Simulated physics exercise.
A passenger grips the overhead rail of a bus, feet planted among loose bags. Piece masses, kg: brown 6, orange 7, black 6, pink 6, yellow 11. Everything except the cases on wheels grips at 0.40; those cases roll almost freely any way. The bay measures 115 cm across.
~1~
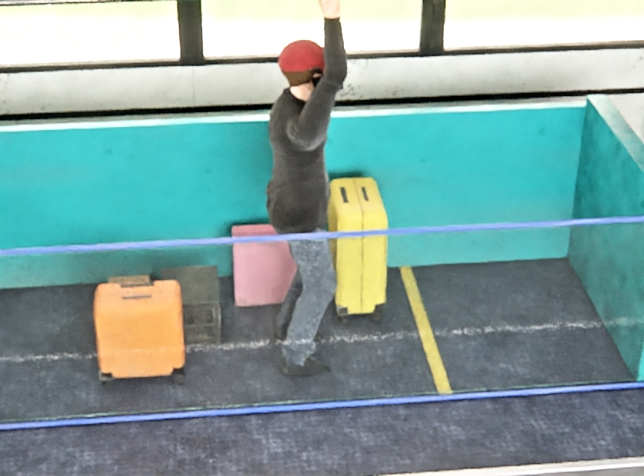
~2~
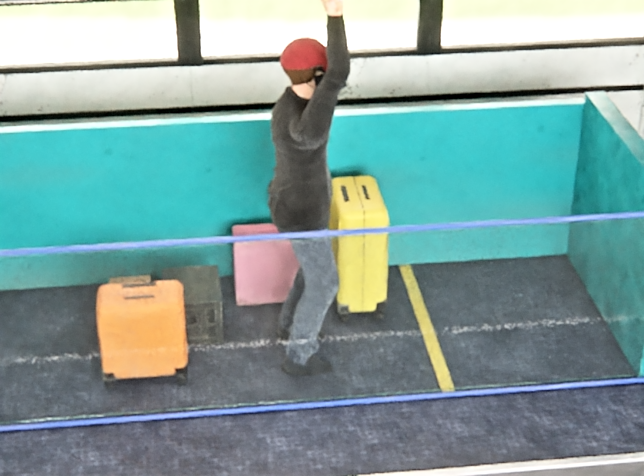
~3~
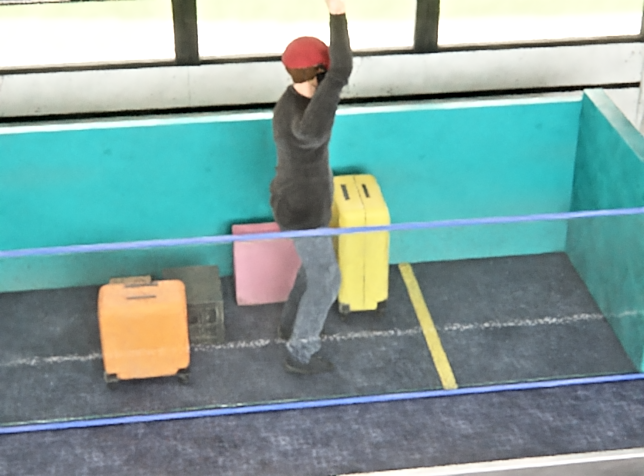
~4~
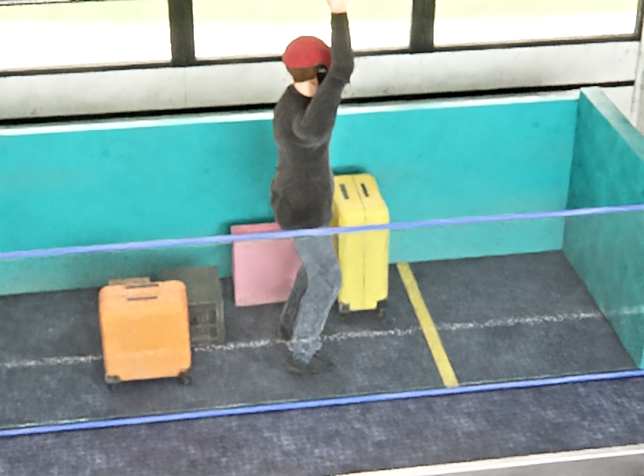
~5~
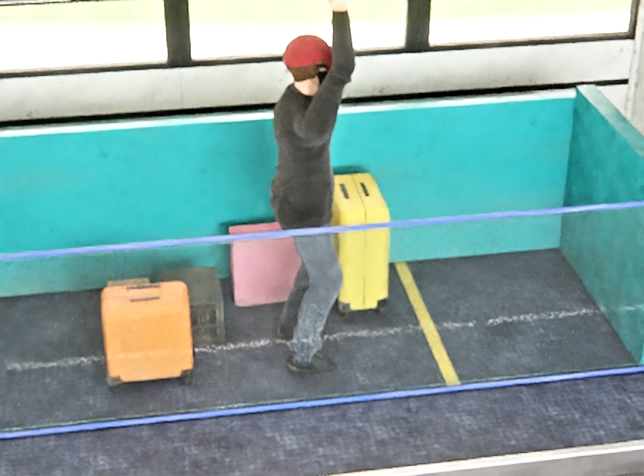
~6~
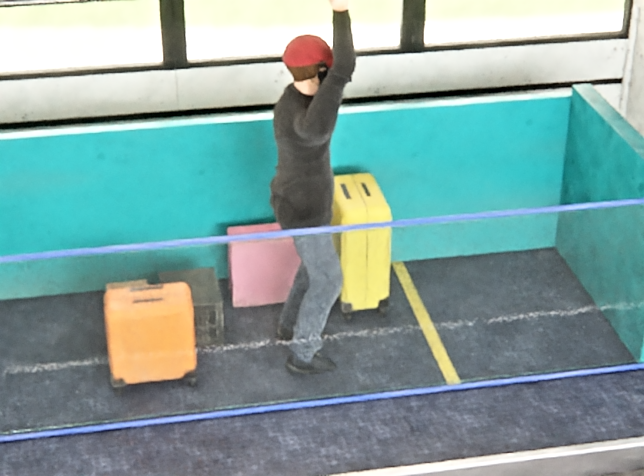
Orange suitcase creeping slightly right in front of a dark crate, while a person in a red cap stands with arm raised.
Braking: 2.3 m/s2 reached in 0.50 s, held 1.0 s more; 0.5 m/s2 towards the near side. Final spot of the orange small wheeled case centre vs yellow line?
Centre not past the yellow line.
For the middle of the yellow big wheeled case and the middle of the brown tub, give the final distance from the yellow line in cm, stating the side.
Result: Yellow big wheeled case = 80 cm past, brown tub = 150 cm short.
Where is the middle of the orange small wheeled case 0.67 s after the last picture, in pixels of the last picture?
Roughly (255, 341).
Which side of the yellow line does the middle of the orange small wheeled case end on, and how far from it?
About 90 cm short of it.
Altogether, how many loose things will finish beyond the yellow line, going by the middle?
In all, 1.
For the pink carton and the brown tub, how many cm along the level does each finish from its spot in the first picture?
The pink carton finishes 0 off, while the brown tub finishes 0 off.
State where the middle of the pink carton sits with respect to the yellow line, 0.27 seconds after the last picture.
It sits around 75 cm short of the mark.
Then, 0.27 s after the last picture the orange small wheeled case is 124 cm short of the yellow line, tilted 0°, near (177, 338) in the last picture's view.
Then, 0.67 s after the last picture the orange small wheeled case is 90 cm short of the yellow line, tilted 0°, near (255, 341) in the last picture's view.
Then, 1.17 s after the last picture the orange small wheeled case is 88 cm short of the yellow line, tilted 0°, near (260, 346) in the last picture's view; the black crate 115 cm short of the yellow line, tilted 0°.
In the final state, brown tub stops short of the yellow line; orange small wheeled case stops short of the yellow line; black crate stops short of the yellow line; pink carton stops short of the yellow line; yellow big wheeled case crosses the yellow line.
